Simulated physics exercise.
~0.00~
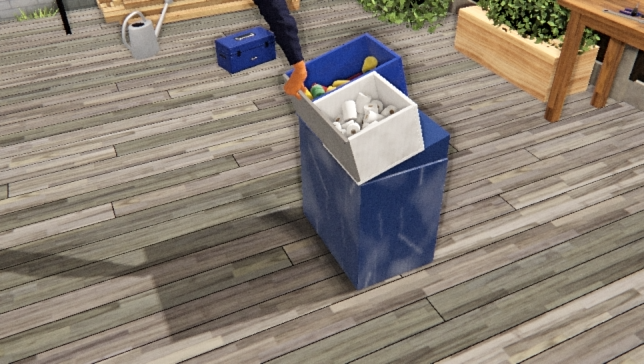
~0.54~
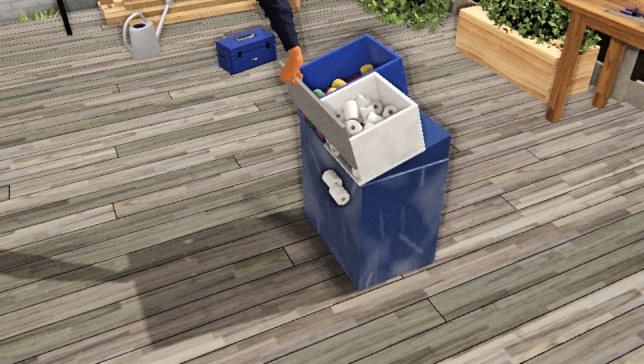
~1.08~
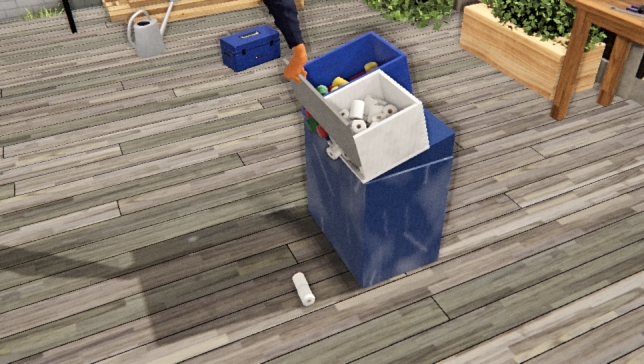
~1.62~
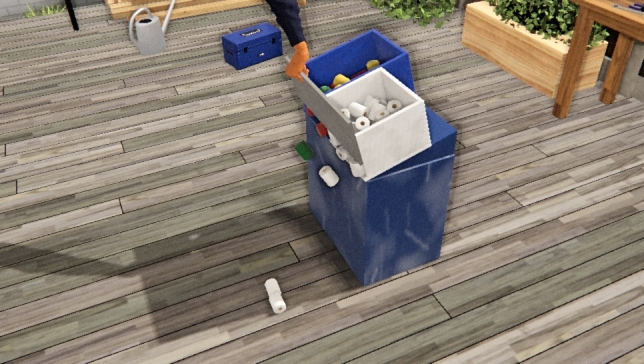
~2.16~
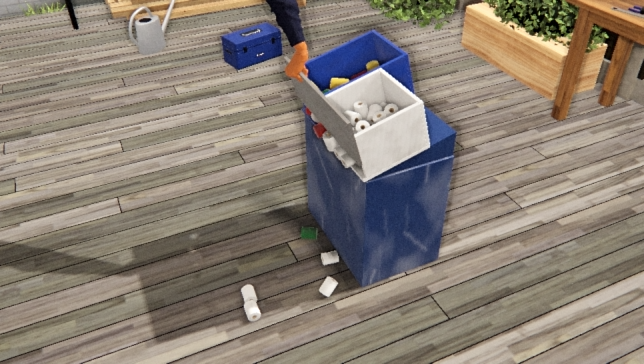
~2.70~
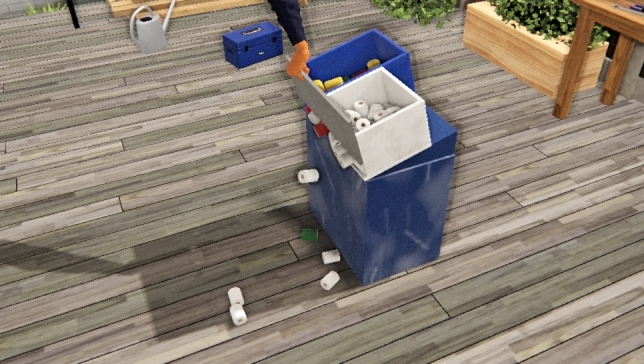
On a wooden deck, a gloved hand lifts a gate and several white rolls tumble down.
